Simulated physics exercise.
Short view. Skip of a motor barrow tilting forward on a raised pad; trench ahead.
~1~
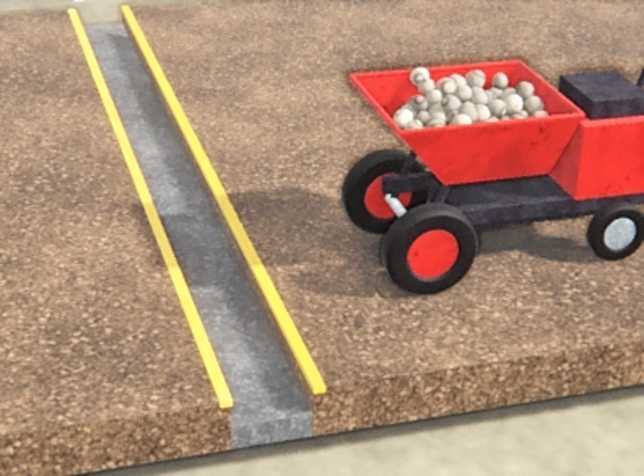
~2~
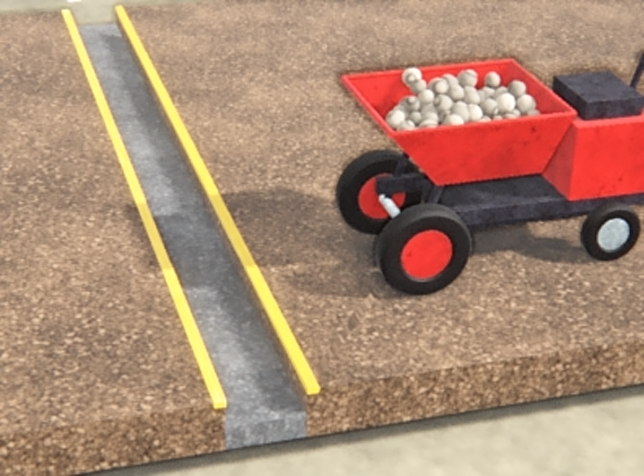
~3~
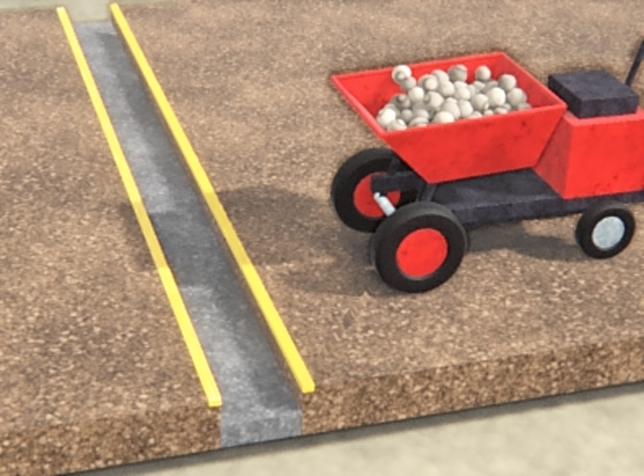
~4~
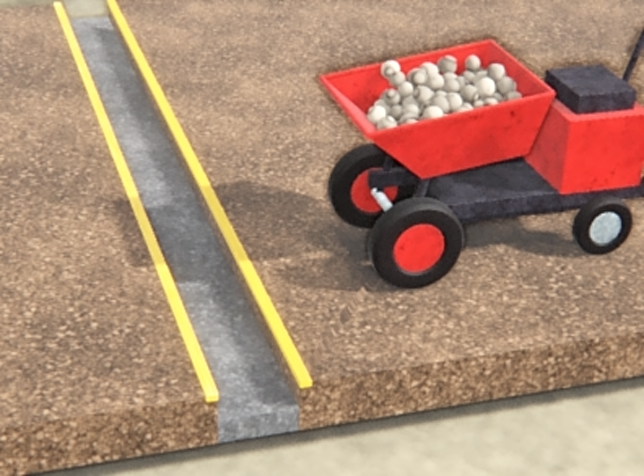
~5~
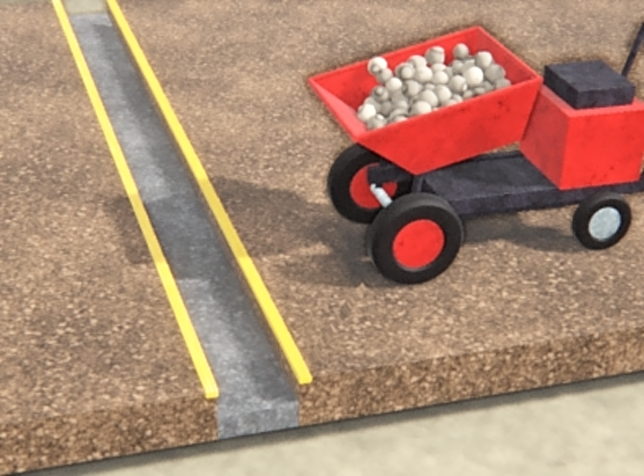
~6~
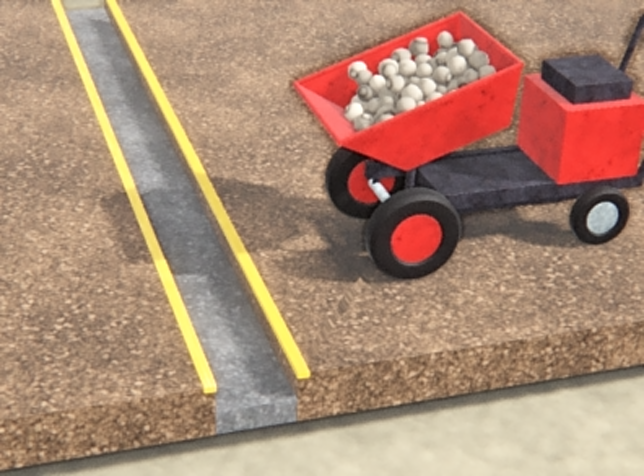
The clip opens on a red motor barrow with its skip level and full of pale, rounded pebbles, standing to the right of a shallow, yellow-edged trench on a brown raised pad. The view shifts slightly as the skip begins to tilt forward, then its back rises until it slopes clearly down toward the left.
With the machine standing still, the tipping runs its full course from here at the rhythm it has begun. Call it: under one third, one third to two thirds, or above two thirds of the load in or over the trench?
Above two thirds, I'd call it.
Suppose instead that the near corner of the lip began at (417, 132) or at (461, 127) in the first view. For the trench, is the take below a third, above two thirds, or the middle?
At the first place the answer is above two thirds, and at the second it is the middle third.
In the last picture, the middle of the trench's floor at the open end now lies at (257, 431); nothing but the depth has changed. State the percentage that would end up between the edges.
The share would be close to 100 percent.
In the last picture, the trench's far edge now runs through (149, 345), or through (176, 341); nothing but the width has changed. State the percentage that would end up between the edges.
Close to 100 per cent in the first, close to 90 per cent in the second.
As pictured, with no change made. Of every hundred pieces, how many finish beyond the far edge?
5 percent.
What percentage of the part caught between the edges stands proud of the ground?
Roughly 25 %.
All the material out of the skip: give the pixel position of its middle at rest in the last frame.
About pixel (207, 268).
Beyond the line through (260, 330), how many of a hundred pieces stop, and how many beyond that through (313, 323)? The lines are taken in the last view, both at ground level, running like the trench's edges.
In order: 80 percent, then 100 percent.
Soon after the last picture, skip tipped steeply; all in the skip.
A little later, skip tipped right over; about two thirds in the skip; a small part short of the trench; about a third in or heaped over the trench; a stray few falling.
Later still, skip tipped right over; a small part short of the trench; most in or heaped over the trench; a small part beyond it.
At rest, skip tipped right over; a small part short of the trench; most in or heaped over the trench; a small part beyond it.
